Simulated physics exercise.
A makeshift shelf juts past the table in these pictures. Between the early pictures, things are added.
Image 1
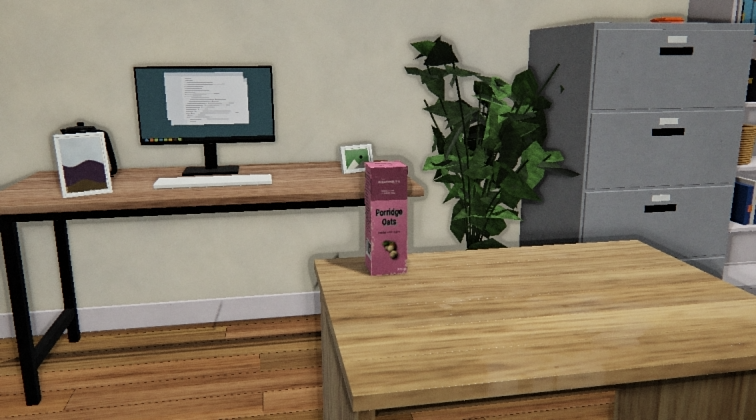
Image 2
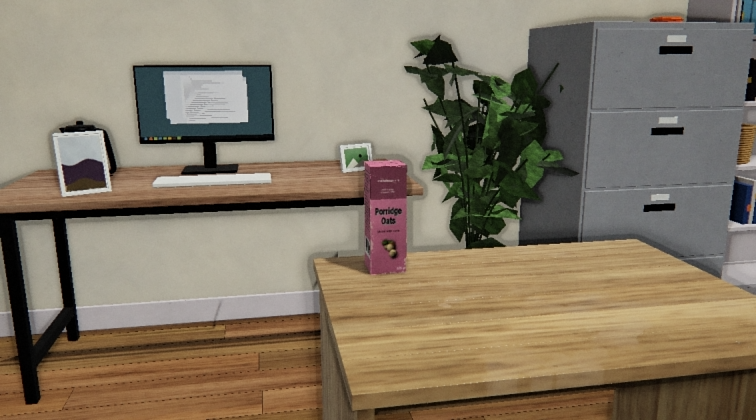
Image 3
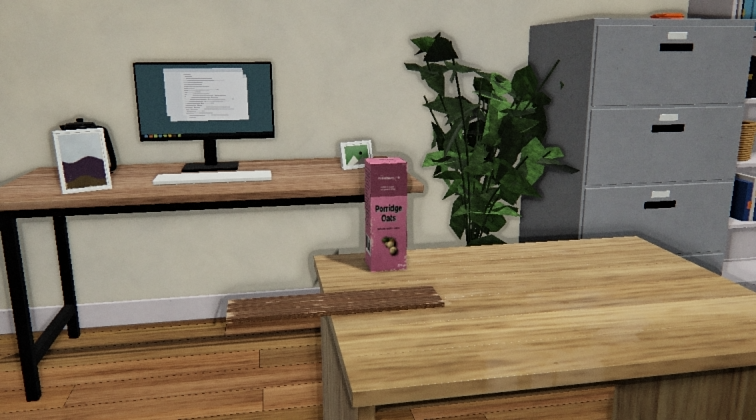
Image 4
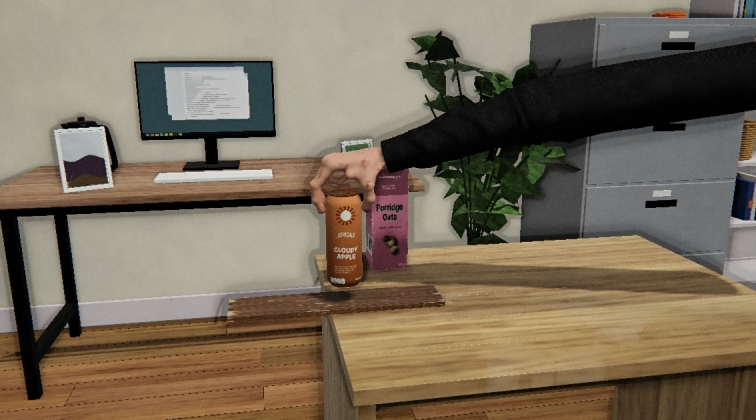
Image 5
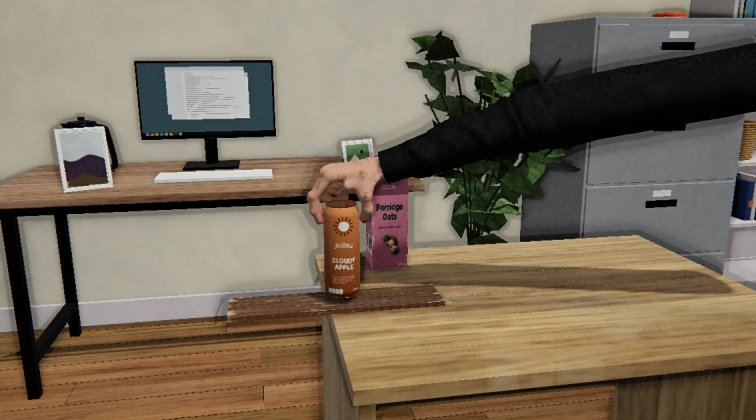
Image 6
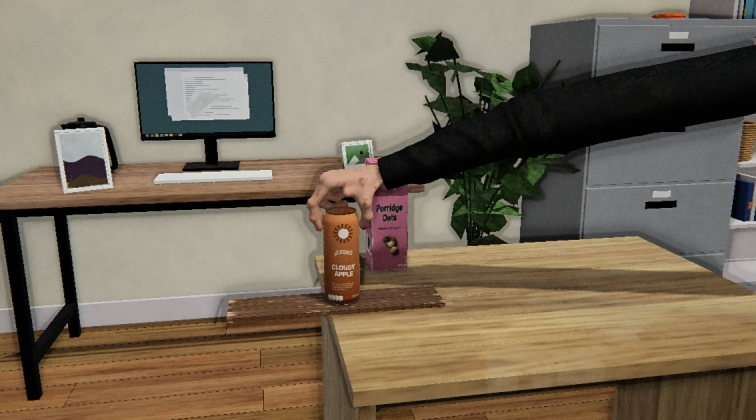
Home office with a pink carton on a wooden table, a plank appearing, then a hand lowering an orange can onto it.
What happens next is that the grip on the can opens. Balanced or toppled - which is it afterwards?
Balanced.
Then, 0.40 s past the last view, nothing moves.
Then, 1.10 s past the last view, orange can resting near (342, 256).
Finally, all 3 still in place. Final places as the last picture's camera would see them, orange can near (342, 256). The plank keeps its balance.
